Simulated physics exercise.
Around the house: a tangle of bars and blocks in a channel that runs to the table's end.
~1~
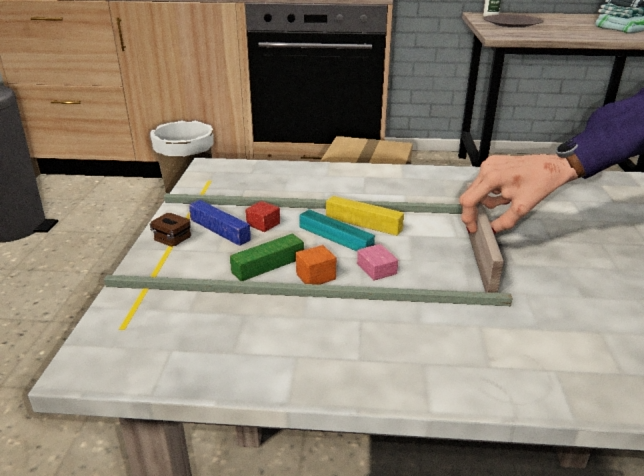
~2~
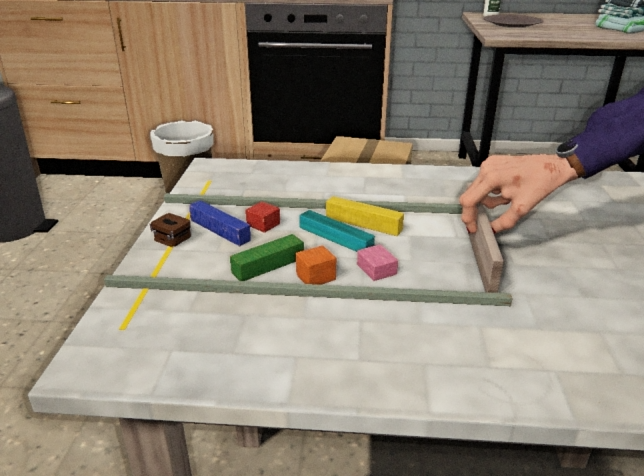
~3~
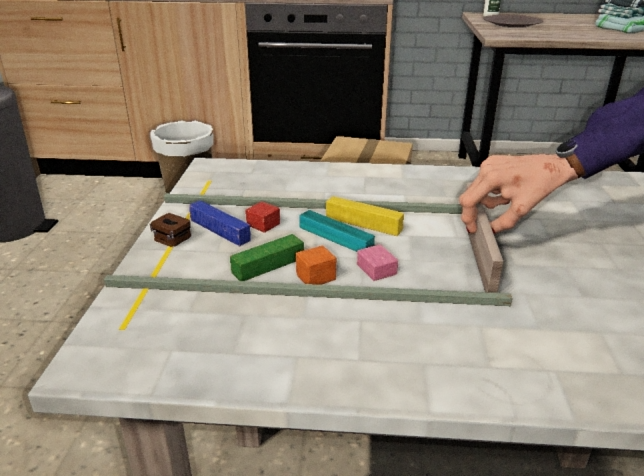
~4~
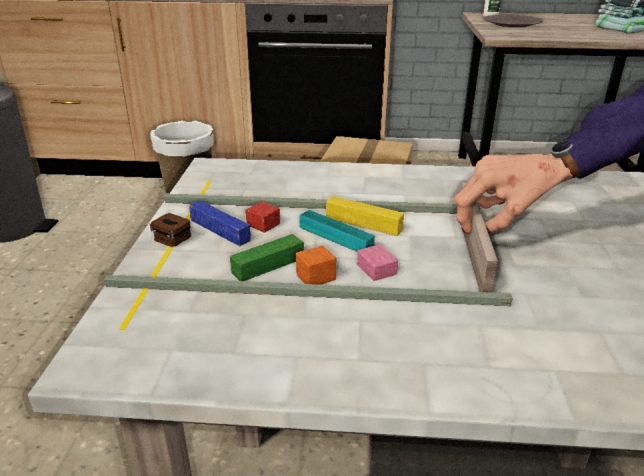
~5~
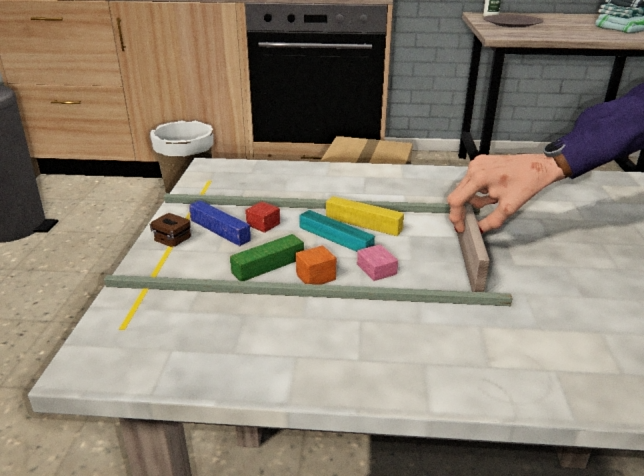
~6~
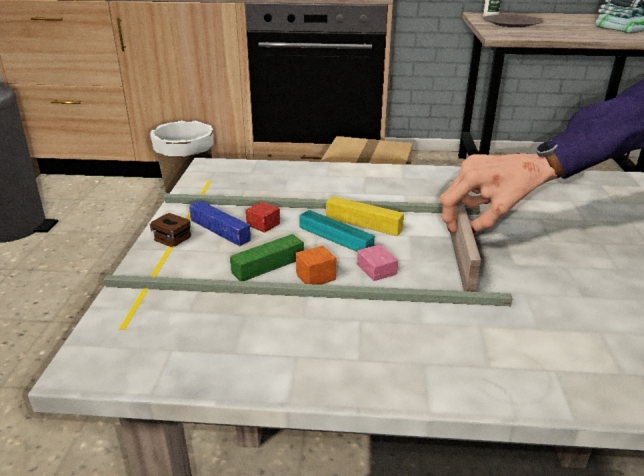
To begin with, a hand rests on an upright board at the right end of a channel on a tabletop, with colourful bars and blocks and a small brown case lying still between two rails. Then the hand slides the board slightly left, while the scattered pieces stay where they are.
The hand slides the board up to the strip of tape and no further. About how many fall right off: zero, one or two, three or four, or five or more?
Outcome: The number that fall off is three or four.
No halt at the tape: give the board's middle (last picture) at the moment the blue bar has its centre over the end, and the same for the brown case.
For the blue bar at (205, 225), for the brown case at (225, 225).
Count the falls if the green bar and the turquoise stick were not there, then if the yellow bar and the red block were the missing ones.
Fallen: 2, and 1 in the other try.
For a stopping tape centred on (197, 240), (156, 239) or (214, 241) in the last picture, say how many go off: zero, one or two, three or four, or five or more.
Taking them in turn, just one or two; more than four; 1 or 2.
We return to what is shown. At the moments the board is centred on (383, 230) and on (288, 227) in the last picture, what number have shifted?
The counts are 2 and 7.
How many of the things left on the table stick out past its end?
The number is 3.
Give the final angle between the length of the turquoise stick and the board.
Some 35 degrees.
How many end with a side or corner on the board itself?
The number is 4.
Soon after, none off yet; brown case at rest near (172, 231); blue bar at rest near (219, 223); red block moving near (258, 218).
At rest, the number that fall off is three or four; fallen, red block, blue bar and brown case.
